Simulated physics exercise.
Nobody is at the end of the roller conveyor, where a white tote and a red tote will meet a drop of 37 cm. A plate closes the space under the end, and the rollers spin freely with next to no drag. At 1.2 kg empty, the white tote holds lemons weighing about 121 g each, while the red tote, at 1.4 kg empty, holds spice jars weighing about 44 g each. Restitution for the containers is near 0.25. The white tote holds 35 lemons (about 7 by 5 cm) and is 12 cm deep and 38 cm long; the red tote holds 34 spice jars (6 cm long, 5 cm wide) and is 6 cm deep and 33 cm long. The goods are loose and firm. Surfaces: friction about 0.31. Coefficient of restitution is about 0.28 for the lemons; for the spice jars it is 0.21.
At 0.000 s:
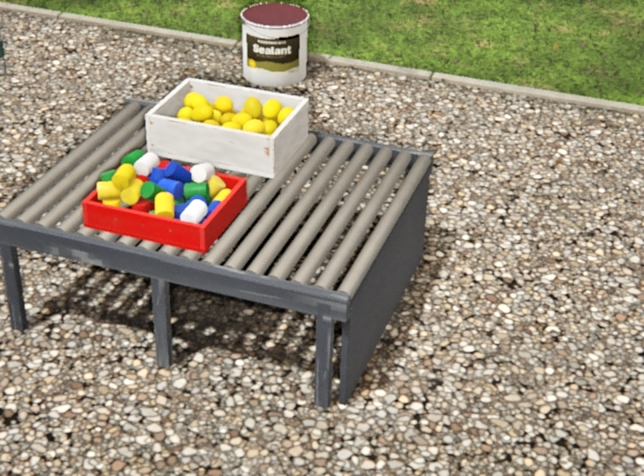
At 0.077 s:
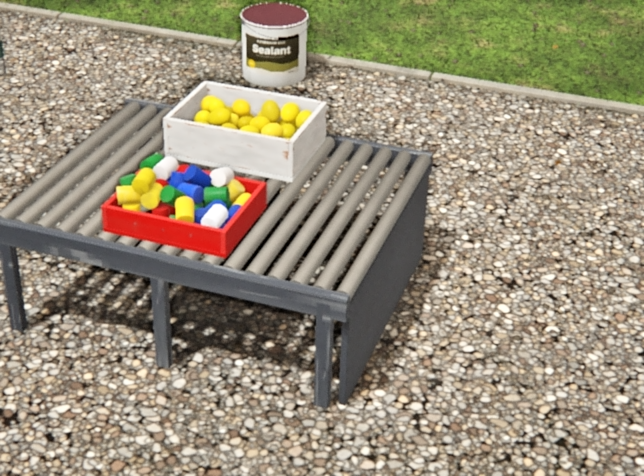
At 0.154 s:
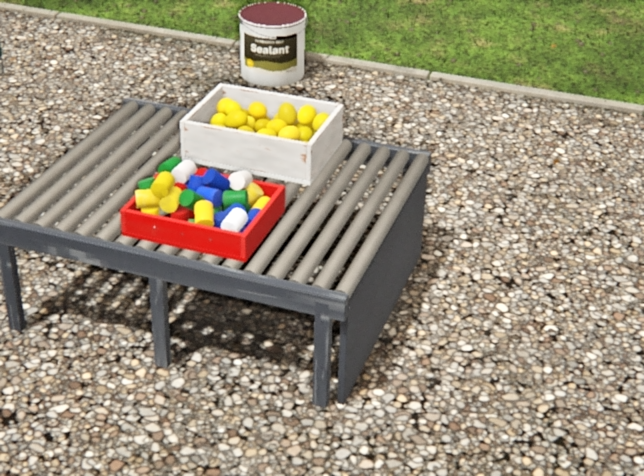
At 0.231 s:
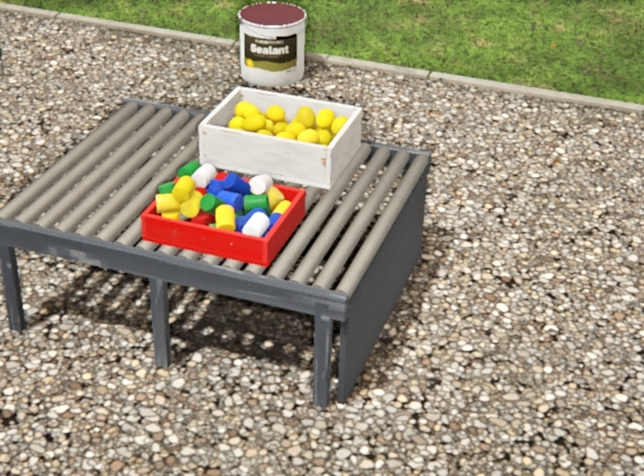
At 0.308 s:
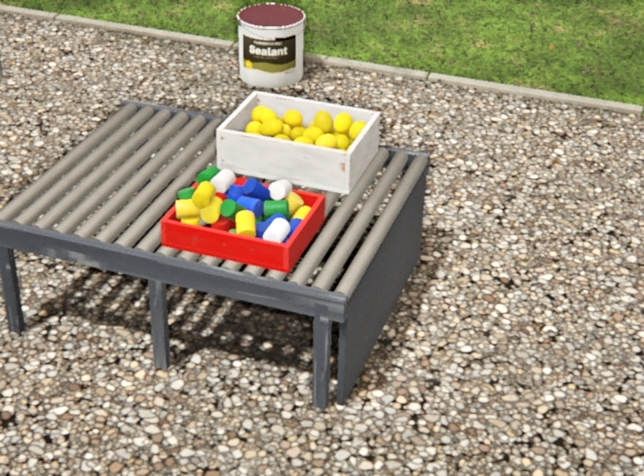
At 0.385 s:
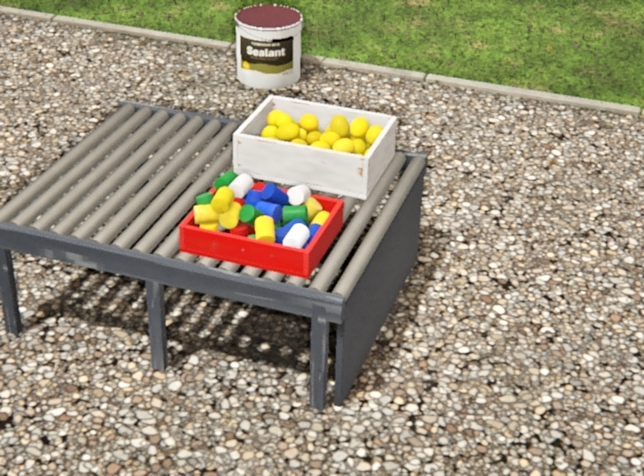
On a gravel yard beside grass, a white tote of lemons and a red tote of colourful pieces sliding right along a roller conveyor.
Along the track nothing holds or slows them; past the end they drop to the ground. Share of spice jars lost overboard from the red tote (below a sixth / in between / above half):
In between.
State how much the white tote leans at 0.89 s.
10 degrees.
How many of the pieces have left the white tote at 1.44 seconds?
Out by then, roughly: White tote 0.
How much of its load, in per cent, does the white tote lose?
Lost from the white tote: 0 percent.
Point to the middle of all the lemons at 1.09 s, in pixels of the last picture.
They're centred near (493, 255).
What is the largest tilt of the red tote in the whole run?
50°.
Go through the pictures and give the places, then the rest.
In the first frame (places track the rim corner closest to us here), red tote (200, 226); white tote (270, 137); 36 cm to the end; all still inside.
In the second frame, red tote (221, 230); white tote (289, 141); 30 cm to the end.
In the third frame, red tote (241, 234); white tote (307, 144); 24 cm to the end.
In the fourth frame, red tote (263, 239); white tote (327, 148); 18 cm to the end.
In the fifth frame, red tote (285, 245); white tote (346, 152); 12 cm to the end.
In the sixth frame, red tote (304, 251); white tote (364, 157); 6 cm to the end; all still inside.
After 0.46 s, the overhang begins.
After 0.89 s, the white tote leans 8° with 0 of 35 out and the red tote leans 9° with 0 of 34 out.
After 1.09 s, the white tote leans 48° with 0 of 35 out and the red tote leans 48° with 8 of 34 out.
After 1.44 s, the white tote is level with 0 of 35 out and the red tote is level with 12 of 34 out.
When it is over (at 1.63 s), the white tote is level with 0 of 35 out and the red tote is level with 12 of 34 out. Asked share, 12 of 34, 35 per cent.
